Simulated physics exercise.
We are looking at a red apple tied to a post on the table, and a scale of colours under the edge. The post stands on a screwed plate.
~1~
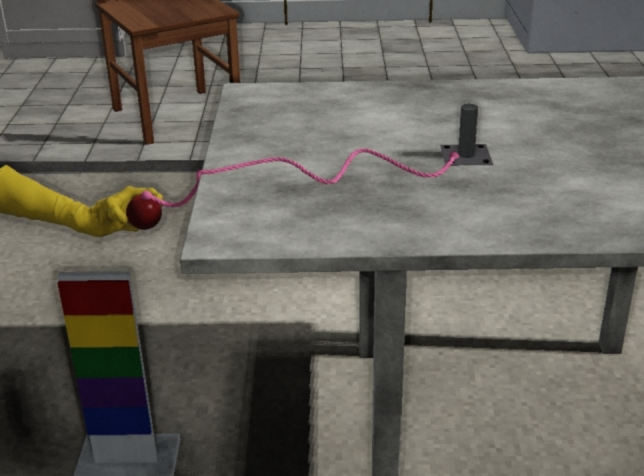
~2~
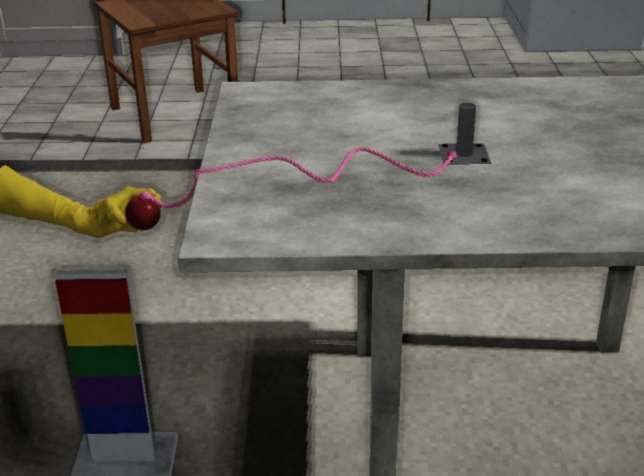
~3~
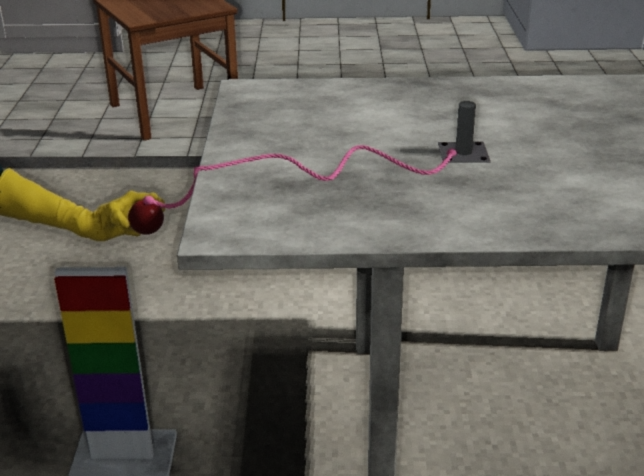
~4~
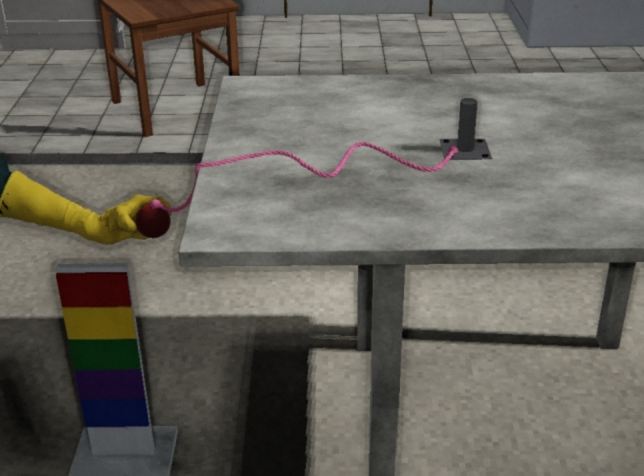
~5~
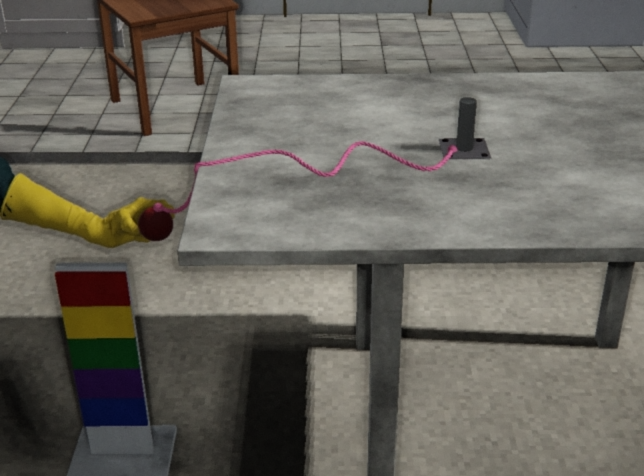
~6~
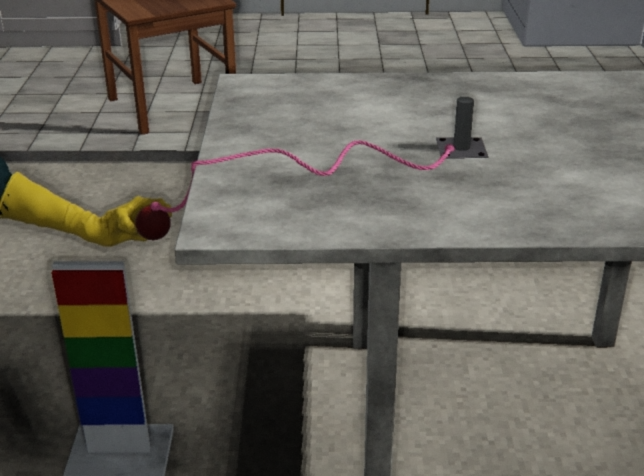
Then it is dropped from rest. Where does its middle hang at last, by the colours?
Its middle rests at the green band.
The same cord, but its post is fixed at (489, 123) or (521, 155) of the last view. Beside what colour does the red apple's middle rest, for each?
One after the other, yellow; yellow.
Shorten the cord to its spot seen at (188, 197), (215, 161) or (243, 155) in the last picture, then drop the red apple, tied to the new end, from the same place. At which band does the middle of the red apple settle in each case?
One after the other, yellow; red; higher than all five.
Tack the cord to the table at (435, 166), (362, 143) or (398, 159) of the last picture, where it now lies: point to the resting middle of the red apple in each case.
Near (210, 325), (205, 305) and (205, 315).
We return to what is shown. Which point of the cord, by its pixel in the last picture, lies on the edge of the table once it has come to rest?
The one at (303, 165).
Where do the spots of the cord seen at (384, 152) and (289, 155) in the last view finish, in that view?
At (341, 154), then (197, 191).
Soon after, apple near (170, 341); level with green.
After that, apple near (236, 339); level with green.
And then, apple near (201, 349); level with green.
In the end, apple near (212, 347); level with green. The green one.
